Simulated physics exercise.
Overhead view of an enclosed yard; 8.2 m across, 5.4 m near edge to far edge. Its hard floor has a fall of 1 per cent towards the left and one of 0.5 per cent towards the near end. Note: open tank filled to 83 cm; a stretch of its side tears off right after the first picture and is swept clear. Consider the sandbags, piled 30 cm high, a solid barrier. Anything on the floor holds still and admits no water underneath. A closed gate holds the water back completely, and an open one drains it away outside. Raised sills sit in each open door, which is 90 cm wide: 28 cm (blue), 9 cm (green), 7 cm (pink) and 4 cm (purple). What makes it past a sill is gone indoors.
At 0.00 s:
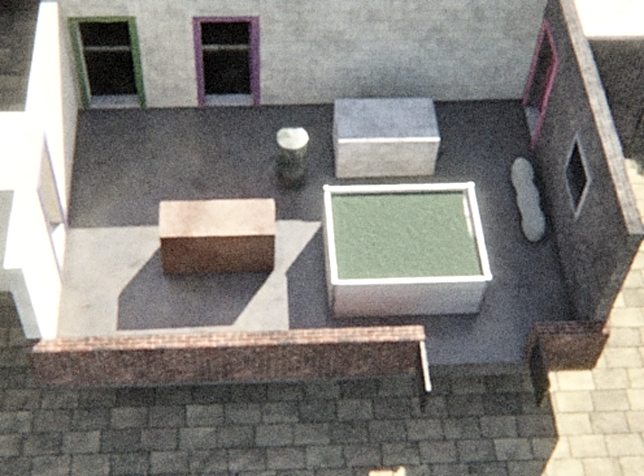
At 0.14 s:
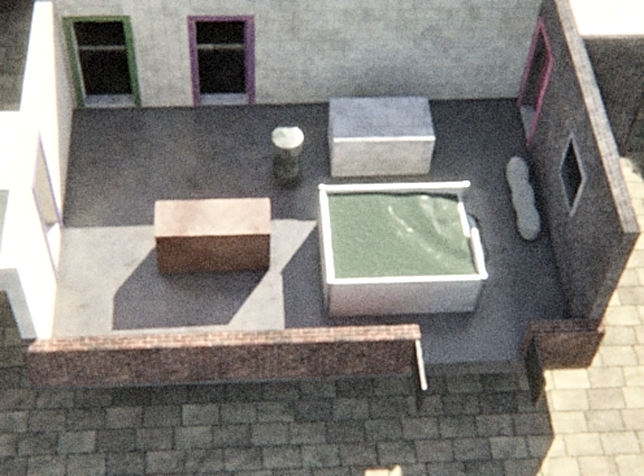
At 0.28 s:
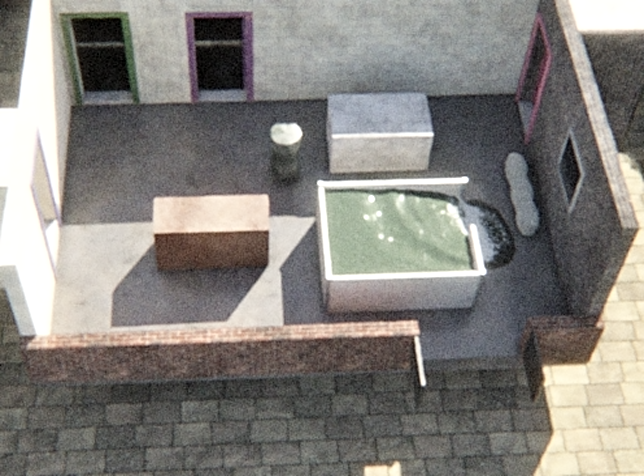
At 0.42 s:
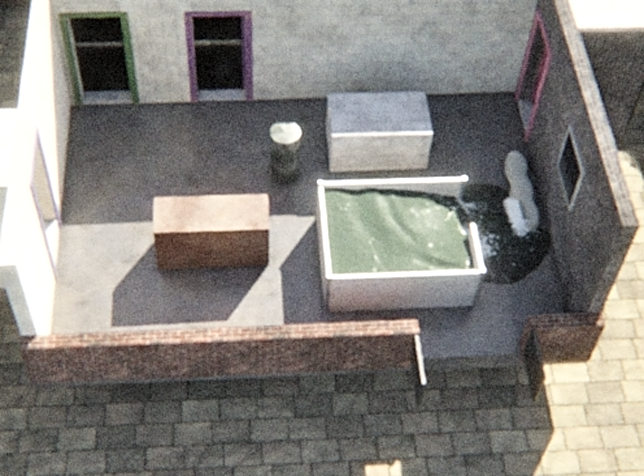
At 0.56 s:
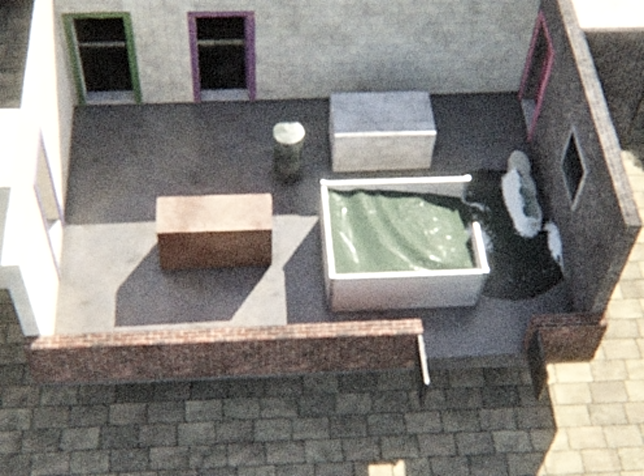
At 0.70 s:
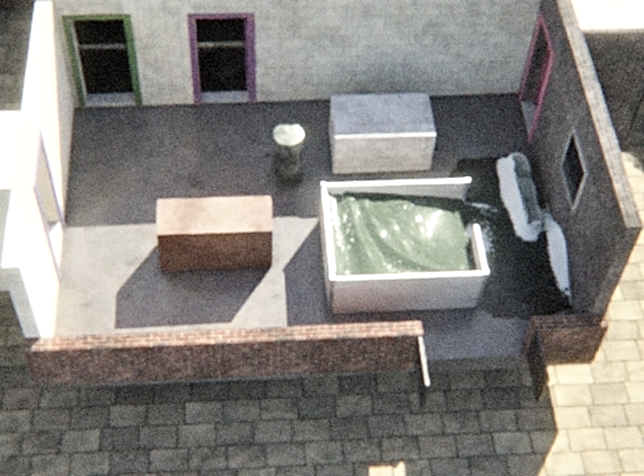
Open tank of green water in a walled yard bursting at its right side, water spreading around sandbags and towards the near wall.
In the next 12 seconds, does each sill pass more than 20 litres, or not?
My prediction: Blue door: Short; green door: Short; pink door: Surplus; purple door: Short.
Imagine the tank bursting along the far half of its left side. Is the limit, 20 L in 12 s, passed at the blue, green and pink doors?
In that case, blue door: Less than that, green door: More than that, pink door: Less than that.
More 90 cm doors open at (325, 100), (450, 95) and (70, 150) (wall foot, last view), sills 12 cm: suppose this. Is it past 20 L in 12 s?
Less, more, less.
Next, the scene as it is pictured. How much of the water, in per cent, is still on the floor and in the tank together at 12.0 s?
I'd say close to 82 percent is still there.
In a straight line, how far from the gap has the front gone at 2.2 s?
3.6 m.
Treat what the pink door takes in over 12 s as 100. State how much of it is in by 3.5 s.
Fraction in by then: Around 20 per cent.
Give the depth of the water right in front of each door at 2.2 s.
Centimetres: Blue 0 / green 0 / pink 7 / purple 0.
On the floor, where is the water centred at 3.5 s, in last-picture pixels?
It lies at roughly (432, 231) in pixels.
After 1.4 s water covers 20 % of the floor and is deepest (52 cm) near (514, 223); blue door not reached, green door not reached, pink door 4 cm at the sill, 0 L in, purple door not reached.
After 2.2 s water covers 25 % of the floor and is deepest (44 cm) near (514, 223); blue door not reached, green door not reached, pink door 7 cm at the sill, 1 L in, purple door not reached.
After 3.5 s water covers 40 % of the floor and is deepest (34 cm) near (514, 223); blue door not reached, green door not reached, pink door 13 cm at the sill, 39 L in, purple door 2 cm at the sill, 0 L in.
After 7.0 s water covers 85 % of the floor and is deepest (18 cm) near (516, 231); blue door 14 cm at the sill, 0 L in, green door 6 cm at the sill, 1 L in, pink door 13 cm at the sill, 142 L in, purple door 5 cm at the sill, 6 L in.
After 12.0 s water covers 95 % of the floor and is deepest (13 cm) near (60, 268); blue door 13 cm at the sill, 0 L in, green door 9 cm at the sill, 3 L in, pink door 7 cm at the sill, 173 L in, purple door 3 cm at the sill, 7 L in.
